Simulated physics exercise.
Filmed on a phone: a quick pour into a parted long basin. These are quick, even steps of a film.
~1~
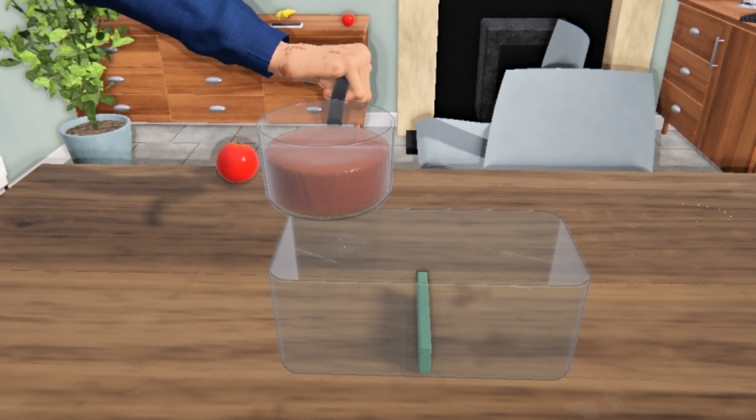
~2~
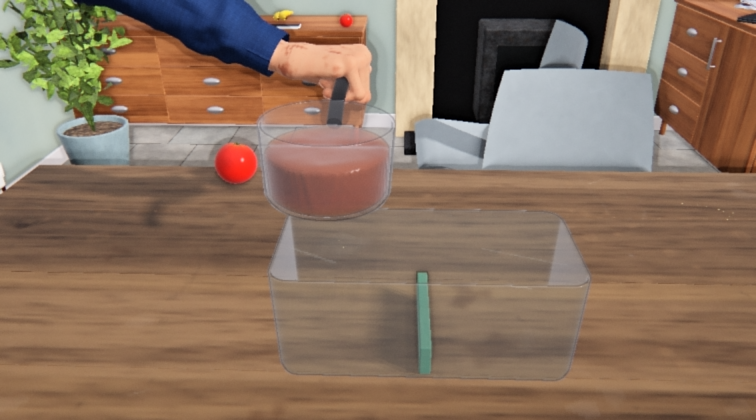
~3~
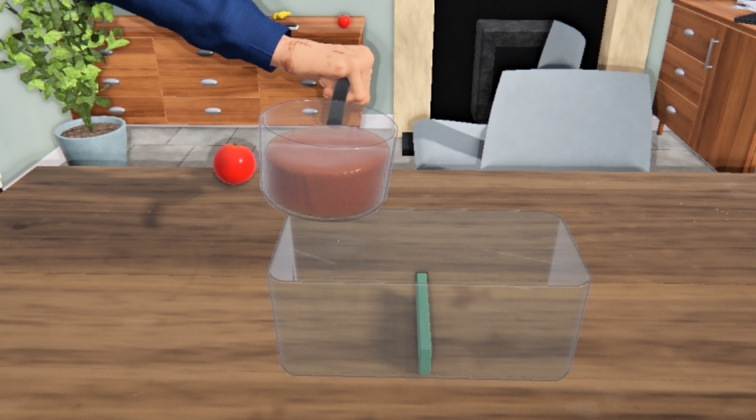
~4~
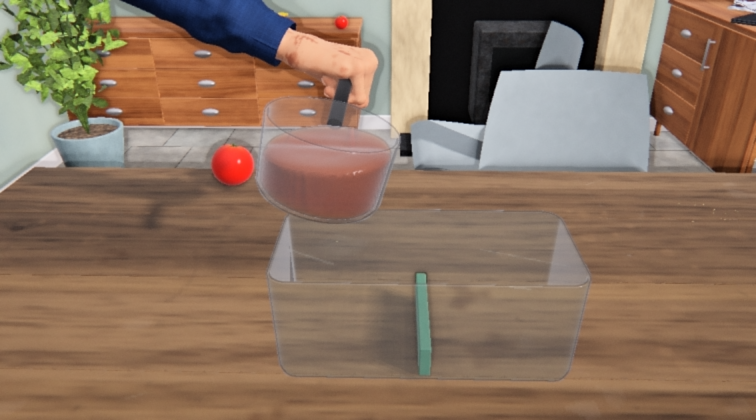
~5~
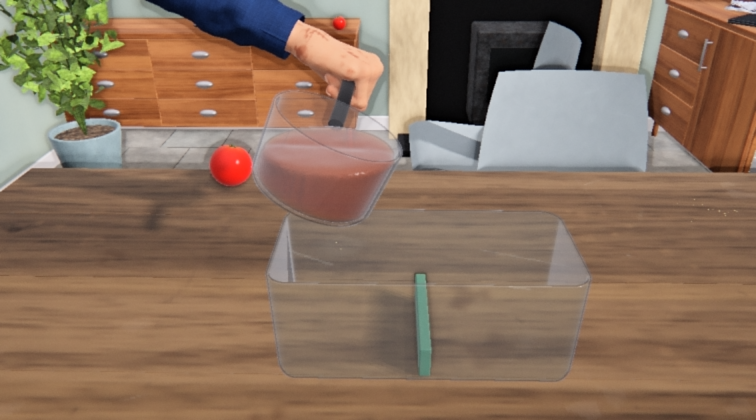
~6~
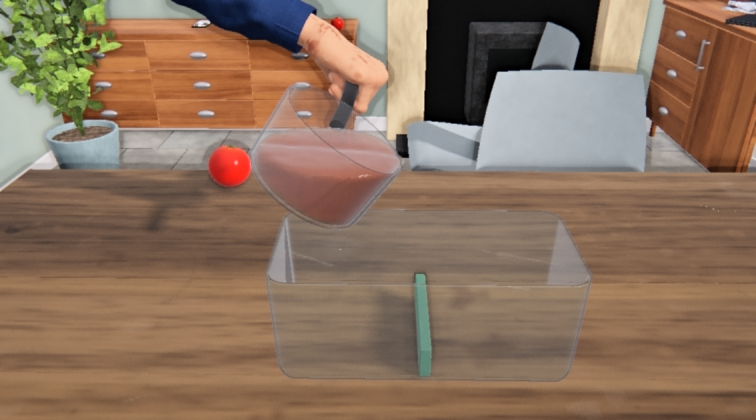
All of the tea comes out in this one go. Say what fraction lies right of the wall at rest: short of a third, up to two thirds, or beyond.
In the end between a third and two thirds is right of the wall.
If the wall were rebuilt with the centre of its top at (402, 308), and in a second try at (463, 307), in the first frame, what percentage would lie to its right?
About 85 and 10 per cent.
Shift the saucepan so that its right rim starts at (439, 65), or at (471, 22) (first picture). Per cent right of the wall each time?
First some 85, then 80 per cent.
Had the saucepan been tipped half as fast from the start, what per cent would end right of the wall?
Roughly 70 in a hundred.
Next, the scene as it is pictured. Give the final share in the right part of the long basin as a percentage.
About 55 per cent.
A moment on, the saucepan is tipped on its side and 32 per cent is still to pour, 10 is left of the wall and 29 right of it.
Next, the saucepan is tipped right over and 6 per cent is still to pour, 33 is left of the wall and 56 right of it.
Then the saucepan is tipped right over and 0 per cent is still to pour, 45 is left of the wall and 54 right of it.
Later the saucepan is tipped right over and 0 per cent is still to pour, 45 is left of the wall and 54 right of it.
At rest 45 per cent lies left of the wall, 54 right of it and 0 outside.
